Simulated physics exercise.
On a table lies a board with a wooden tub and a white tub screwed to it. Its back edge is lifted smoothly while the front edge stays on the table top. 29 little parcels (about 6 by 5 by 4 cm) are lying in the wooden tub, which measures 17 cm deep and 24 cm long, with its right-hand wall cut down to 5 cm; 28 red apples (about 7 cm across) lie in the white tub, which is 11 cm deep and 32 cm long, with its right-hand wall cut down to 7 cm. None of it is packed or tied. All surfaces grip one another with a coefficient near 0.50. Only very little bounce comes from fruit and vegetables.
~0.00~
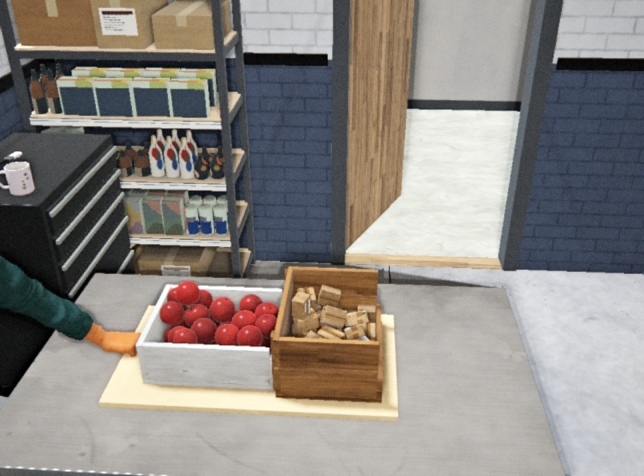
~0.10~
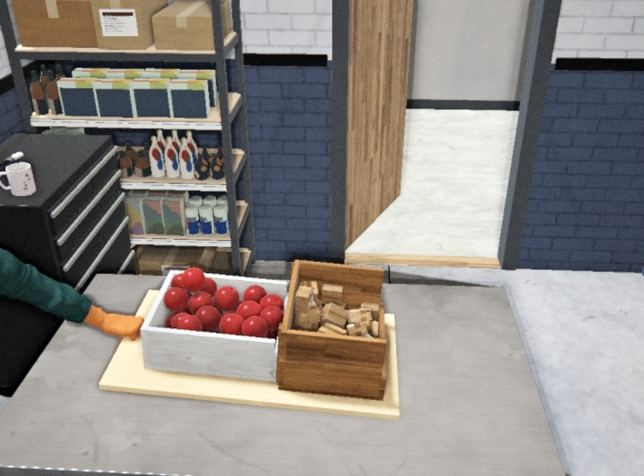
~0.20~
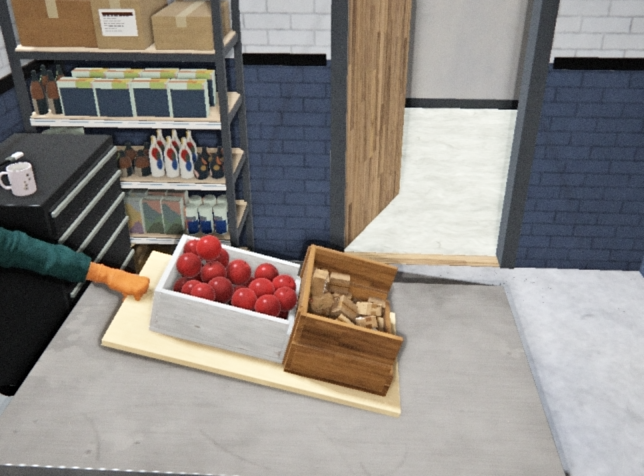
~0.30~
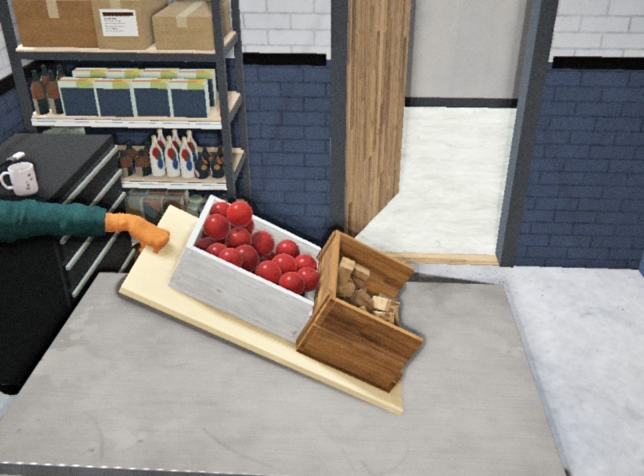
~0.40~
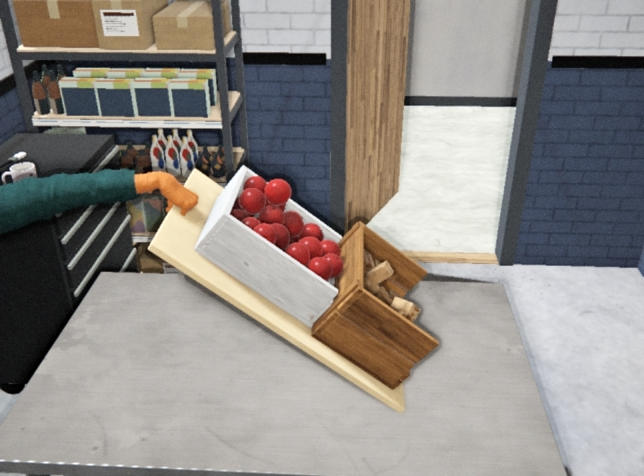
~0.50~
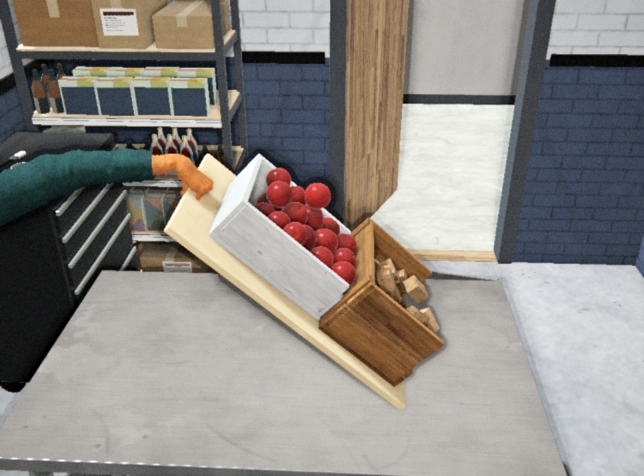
Gloved hand lifting the left end of a board on a table, steadily tilting a white tub of red apples and a wooden tub of small parcels rightward.
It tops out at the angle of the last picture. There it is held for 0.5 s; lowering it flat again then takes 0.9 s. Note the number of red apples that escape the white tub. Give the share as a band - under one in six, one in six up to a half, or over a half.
It will most likely let go of under one sixth of them.
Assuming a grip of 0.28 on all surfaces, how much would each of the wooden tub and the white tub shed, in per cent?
That would cost the wooden tub 30 and the white tub 10 per cent of the load.
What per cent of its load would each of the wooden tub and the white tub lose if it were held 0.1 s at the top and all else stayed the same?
Wooden tub 40%, white tub 10%.
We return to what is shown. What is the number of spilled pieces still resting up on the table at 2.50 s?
My count comes to close to 8.
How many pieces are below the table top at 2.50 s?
I'd estimate some 0 by that time.
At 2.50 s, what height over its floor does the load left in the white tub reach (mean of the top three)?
15 cm or thereabouts.
After 0.82 s, tilt 43°; the wooden tub is down by 5 of 29 and the white tub has all 28.
After 1.22 s, tilt 37°; the wooden tub is down by 8 of 29 and the white tub has all 28.
After 1.78 s, tilt 2°; the wooden tub is down by 8 of 29 and the white tub has all 28.
When it is over (at 2.50 s), the wooden tub is down by 8 of 29 and the white tub has all 28. Asked share, 0 of 28, 0 per cent.
